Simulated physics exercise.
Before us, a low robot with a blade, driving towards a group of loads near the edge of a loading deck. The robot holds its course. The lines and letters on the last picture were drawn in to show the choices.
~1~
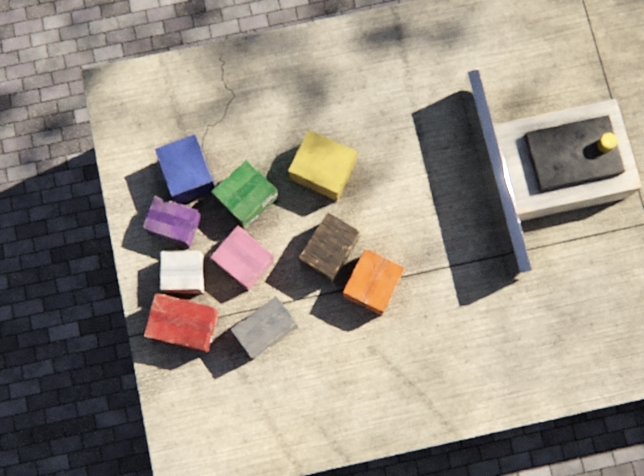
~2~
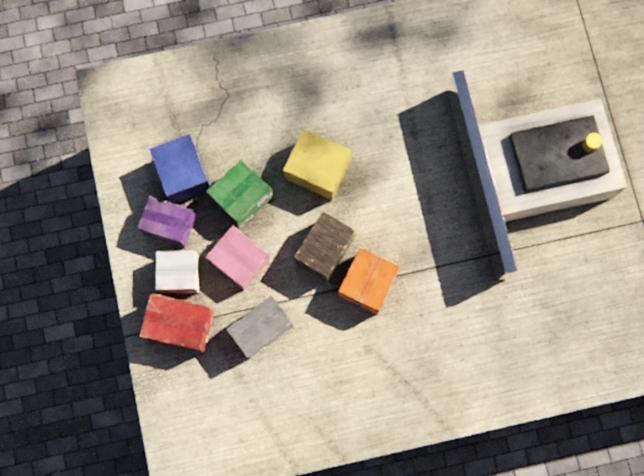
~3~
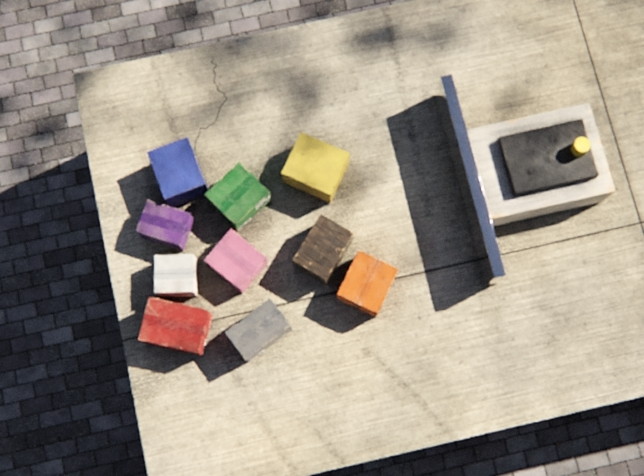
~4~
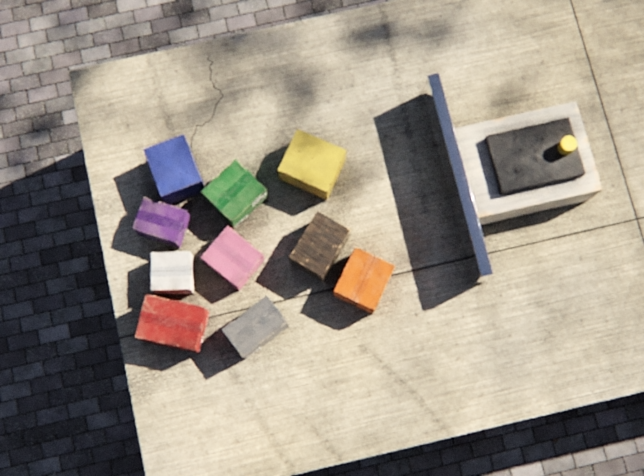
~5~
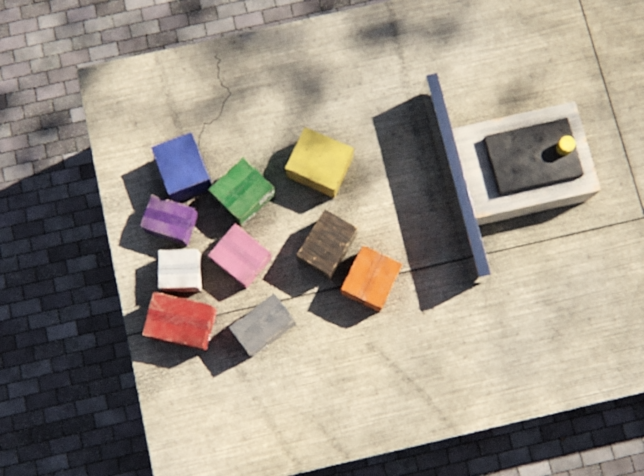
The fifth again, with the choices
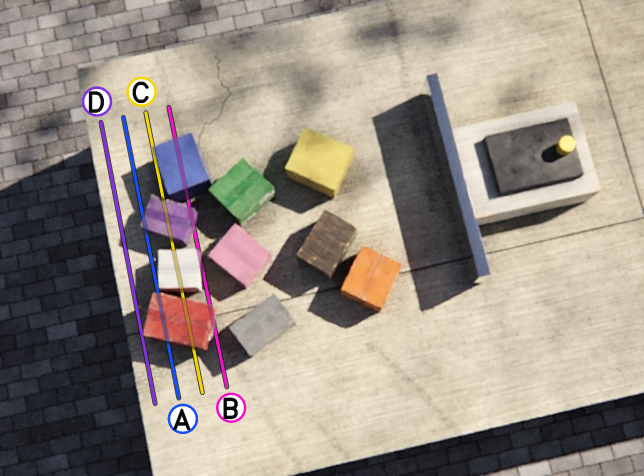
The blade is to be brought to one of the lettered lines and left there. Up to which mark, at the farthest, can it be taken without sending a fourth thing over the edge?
Line B.
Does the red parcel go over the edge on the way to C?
Yes.
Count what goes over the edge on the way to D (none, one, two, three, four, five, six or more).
By then, six or more.
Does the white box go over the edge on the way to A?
Yes.
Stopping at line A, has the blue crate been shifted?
By then, yes.
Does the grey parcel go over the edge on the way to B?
No.
On the copy, A at (150, 254); B at (197, 243); C at (173, 249); D at (127, 259).
On B. First, robot (433, 178); yellow crate (311, 165); orange box (343, 288).
Then, robot (338, 200); white box (150, 280); purple box (142, 233).
Finally, robot (266, 216); white box over the edge; red parcel over the edge; three fallen.
By contrast, A drops five; C drops five; D drops nine.
